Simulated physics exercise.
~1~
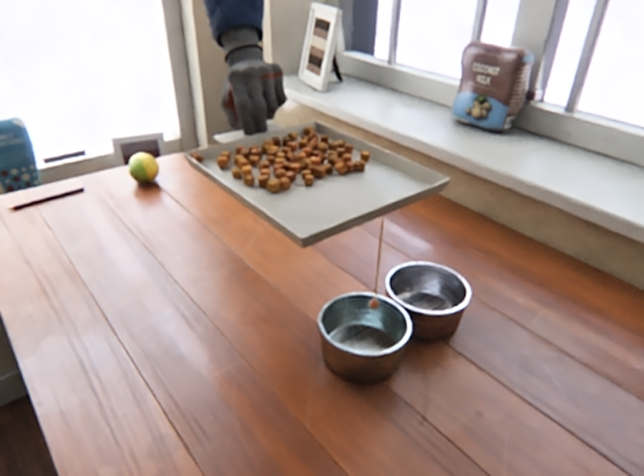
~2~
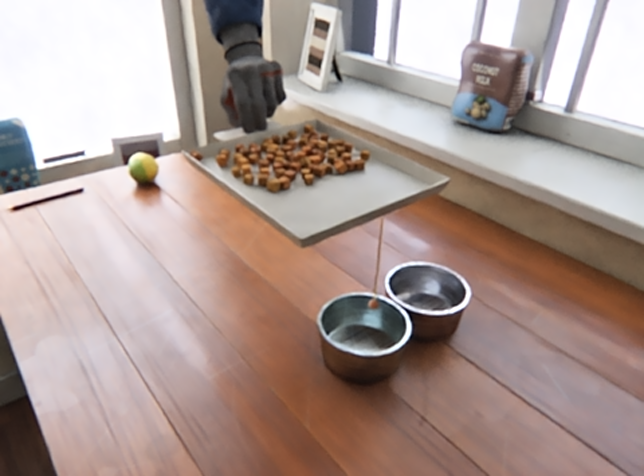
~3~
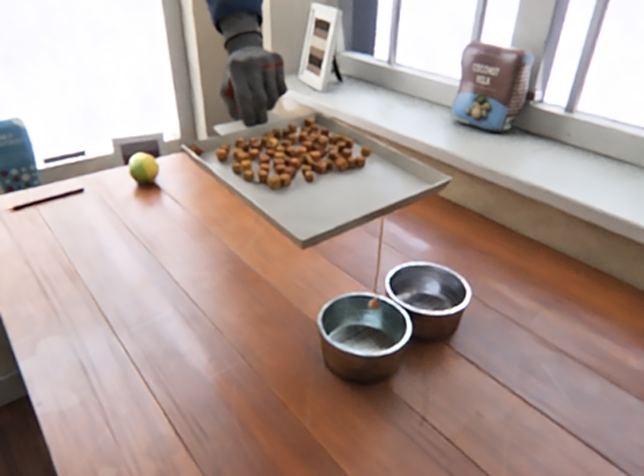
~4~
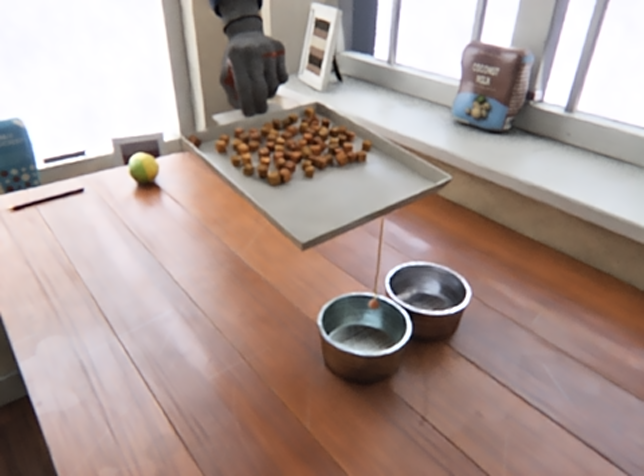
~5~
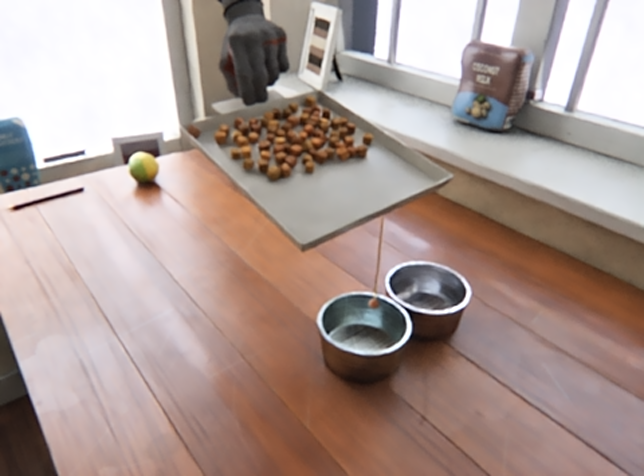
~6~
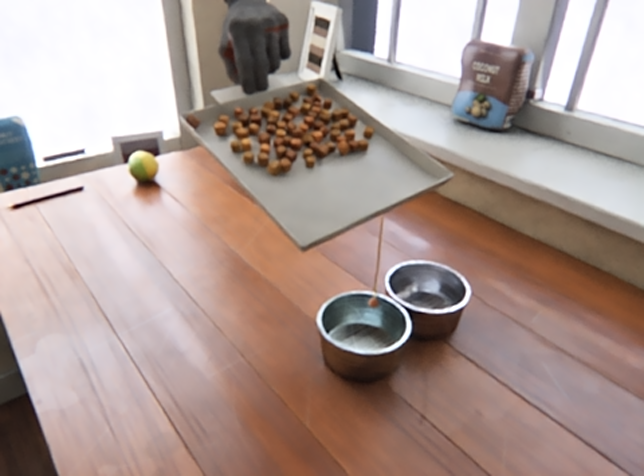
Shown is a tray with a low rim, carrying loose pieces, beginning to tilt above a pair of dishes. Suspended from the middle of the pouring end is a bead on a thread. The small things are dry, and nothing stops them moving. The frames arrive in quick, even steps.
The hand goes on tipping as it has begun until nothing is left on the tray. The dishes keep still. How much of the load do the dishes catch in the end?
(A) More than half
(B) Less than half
B.
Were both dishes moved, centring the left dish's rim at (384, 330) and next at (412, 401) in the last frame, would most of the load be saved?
At place one the minor share; at place two the minor share.
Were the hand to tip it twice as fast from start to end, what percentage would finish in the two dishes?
I'd put it at some 0 per cent.
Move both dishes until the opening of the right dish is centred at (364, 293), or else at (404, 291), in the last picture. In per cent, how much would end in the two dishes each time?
Roughly 10% the first time and 30% the second time.
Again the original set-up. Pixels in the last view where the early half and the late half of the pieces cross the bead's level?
(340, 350) first, (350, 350) later.
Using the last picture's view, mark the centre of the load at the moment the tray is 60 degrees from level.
The middle of the load sits near (344, 207).
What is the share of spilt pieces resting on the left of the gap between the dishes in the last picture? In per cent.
Roughly 70 %.
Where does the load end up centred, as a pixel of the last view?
(346, 413).
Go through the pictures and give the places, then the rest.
Corners of the pouring end at (303, 234) and (445, 178), level; middle of the load at (291, 158), brown sugar cubes; left dish at (394, 360); right dish at (457, 319); bead on its thread at (374, 304), in the first picture.
Corners of the pouring end at (303, 234) and (445, 178), level; middle of the load at (291, 157), in the second picture.
Corners of the pouring end at (303, 236) and (445, 178), tipped barely, lowest at the left corner; middle of the load at (291, 152), in the third picture.
Corners of the pouring end at (303, 238) and (446, 177), tipped a little, lowest at the left corner; middle of the load at (291, 144), in the fourth picture.
Corners of the pouring end at (304, 239) and (447, 175), tipped a little, lowest at the left corner; middle of the load at (292, 137), in the fifth picture.
Corners of the pouring end at (304, 241) and (448, 174), tipped a little, lowest at the left corner; middle of the load at (292, 128); left dish at (394, 359); right dish at (457, 318), in the sixth picture.
Soon after the last picture, tray tipped steeply; most on the tray; a small part outside both; a small part in the air.
A little later, tray tipped past a quarter turn; about a quarter on the tray; a small part in the left dish; about a third outside both; about a third in the air.
Later still, tray tipped past a quarter turn; about a quarter in the left dish; most outside both.
At rest, tray tipped past a quarter turn; about a quarter in the left dish; none in the right dish; most outside both.
